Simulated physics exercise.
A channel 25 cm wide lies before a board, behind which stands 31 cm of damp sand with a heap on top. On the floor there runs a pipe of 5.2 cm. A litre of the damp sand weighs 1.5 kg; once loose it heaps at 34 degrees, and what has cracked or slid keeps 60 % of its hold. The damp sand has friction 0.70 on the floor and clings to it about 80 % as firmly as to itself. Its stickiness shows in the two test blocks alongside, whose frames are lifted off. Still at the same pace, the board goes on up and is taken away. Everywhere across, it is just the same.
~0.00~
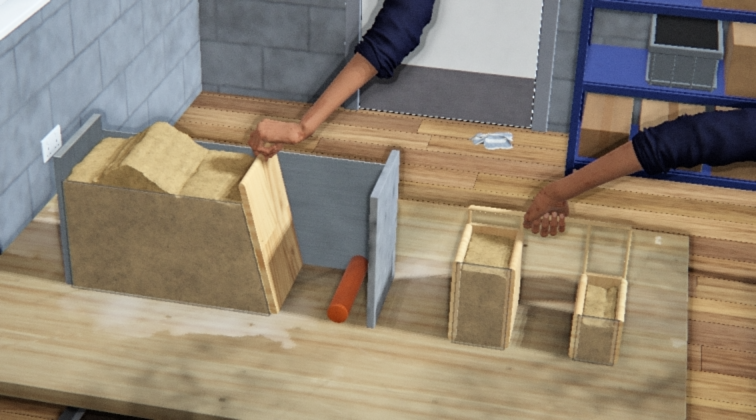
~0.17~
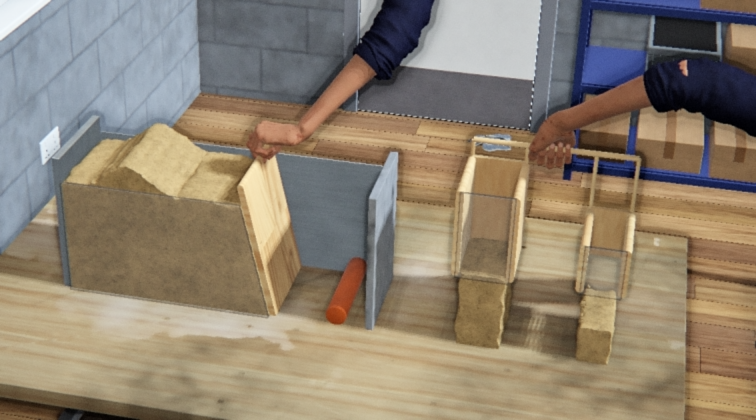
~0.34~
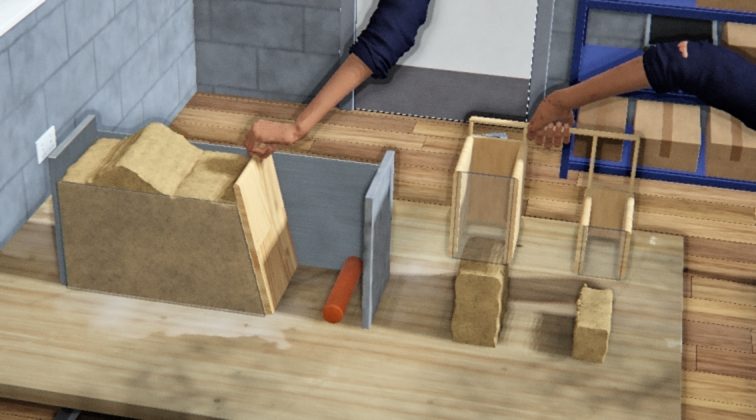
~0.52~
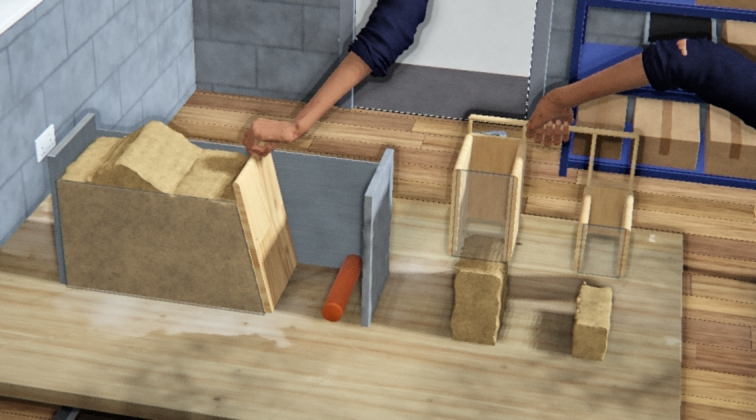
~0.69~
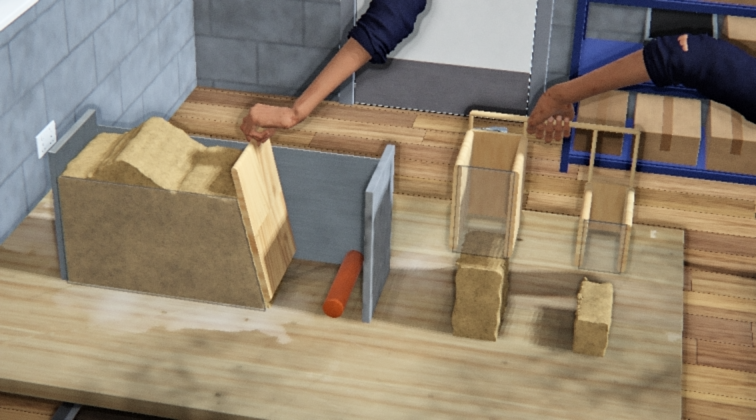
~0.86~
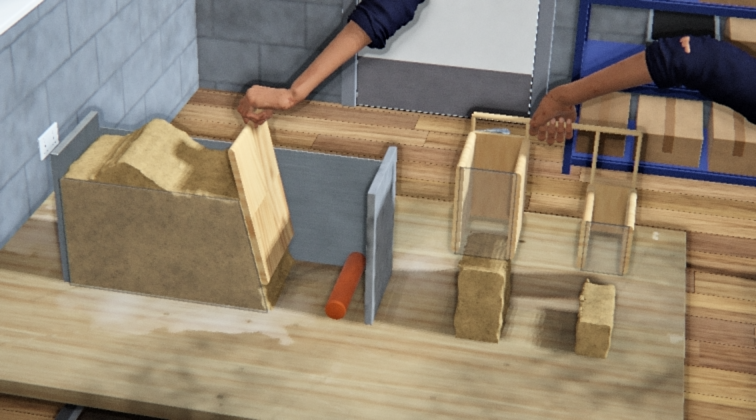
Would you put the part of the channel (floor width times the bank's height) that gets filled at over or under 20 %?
My call: Under.
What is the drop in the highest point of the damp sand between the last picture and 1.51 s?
The gap comes to about 0.0 centimetres.
After 1.16 s, the face still stands, with nothing on top of the pipe; the channel is 0 % full.
After 1.51 s, the face still stands, with nothing on top of the pipe; the channel is 0 % full.
After 1.86 s, the face still stands, with nothing on top of the pipe; the channel is 0 % full.
After 2.21 s, the face still stands, with nothing on top of the pipe; the channel is 0 % full.
After 2.26 s, at the end, the face still stands, with nothing on top of the pipe; the channel is 0 % full.
